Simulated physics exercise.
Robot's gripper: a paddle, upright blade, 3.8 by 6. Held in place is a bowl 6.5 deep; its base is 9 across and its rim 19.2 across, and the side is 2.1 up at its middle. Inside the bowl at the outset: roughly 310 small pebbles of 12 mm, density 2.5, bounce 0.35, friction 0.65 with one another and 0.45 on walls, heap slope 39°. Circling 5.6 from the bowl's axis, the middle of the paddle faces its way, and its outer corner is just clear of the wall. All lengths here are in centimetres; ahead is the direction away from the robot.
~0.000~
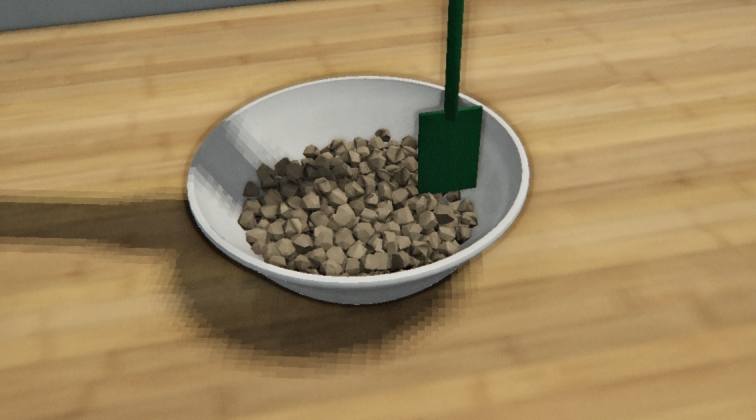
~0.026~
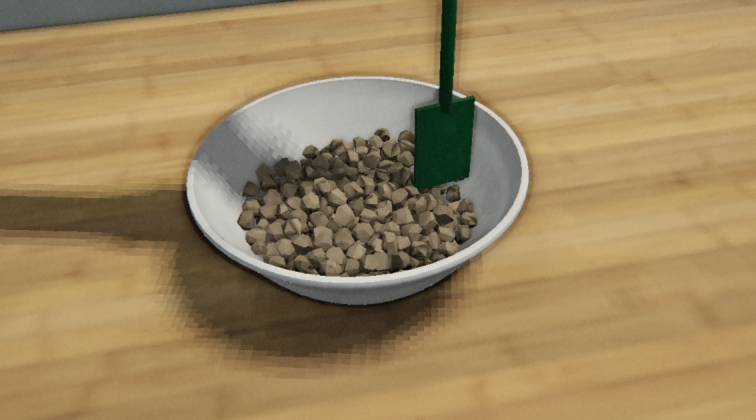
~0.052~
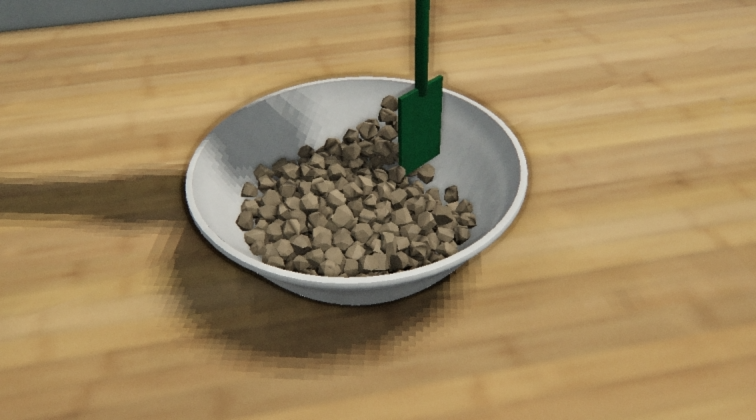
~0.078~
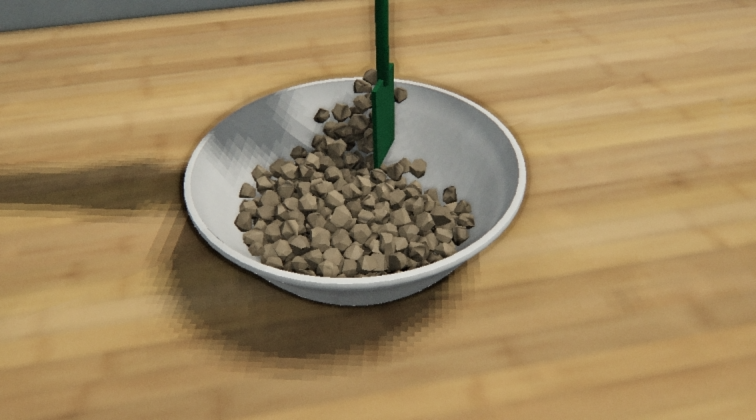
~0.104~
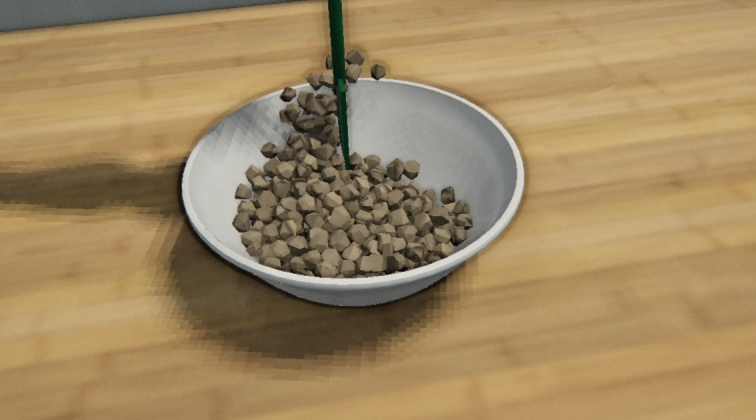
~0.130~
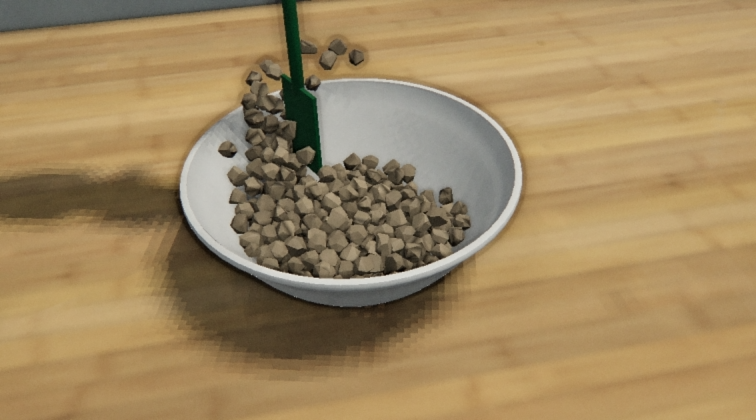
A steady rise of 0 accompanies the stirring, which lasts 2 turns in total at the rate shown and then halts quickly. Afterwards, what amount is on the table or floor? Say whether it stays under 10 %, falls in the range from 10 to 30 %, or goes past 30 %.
The share goes past 30 %.
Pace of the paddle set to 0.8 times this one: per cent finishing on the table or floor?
Estimated share: Near 40 per cent.
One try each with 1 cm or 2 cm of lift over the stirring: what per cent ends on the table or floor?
Try one: Around 25 %; try two: Around 25 %.
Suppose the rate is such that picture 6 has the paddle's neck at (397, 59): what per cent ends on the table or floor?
Close to 15 in a hundred.
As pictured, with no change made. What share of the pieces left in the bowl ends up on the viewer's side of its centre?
About 50 per cent.
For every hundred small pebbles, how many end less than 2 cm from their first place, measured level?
I'd put it at about 45 in a hundred.
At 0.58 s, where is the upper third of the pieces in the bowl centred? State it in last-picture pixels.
Roughly pixel (320, 243).
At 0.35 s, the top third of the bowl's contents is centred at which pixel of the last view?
That third sits centred at about (409, 188).
After 0.35 s, 349° round, highest piece 14 above the table; 252 in the bowl, 27 on the table or floor, 29 in flight or on the tool.
After 0.58 s, 222° round, highest piece 10 above the table; 219 in the bowl, 76 on the table or floor, 13 in flight or on the tool.
After 0.89 s, 0° round, highest piece 5 above the table; 194 in the bowl, 114 on the table or floor.
After 1.59 s, 0° round, highest piece 4 above the table; 194 in the bowl, 114 on the table or floor.
At rest, 194 in the bowl, 114 on the table or floor. That is 37 % on the table or floor.
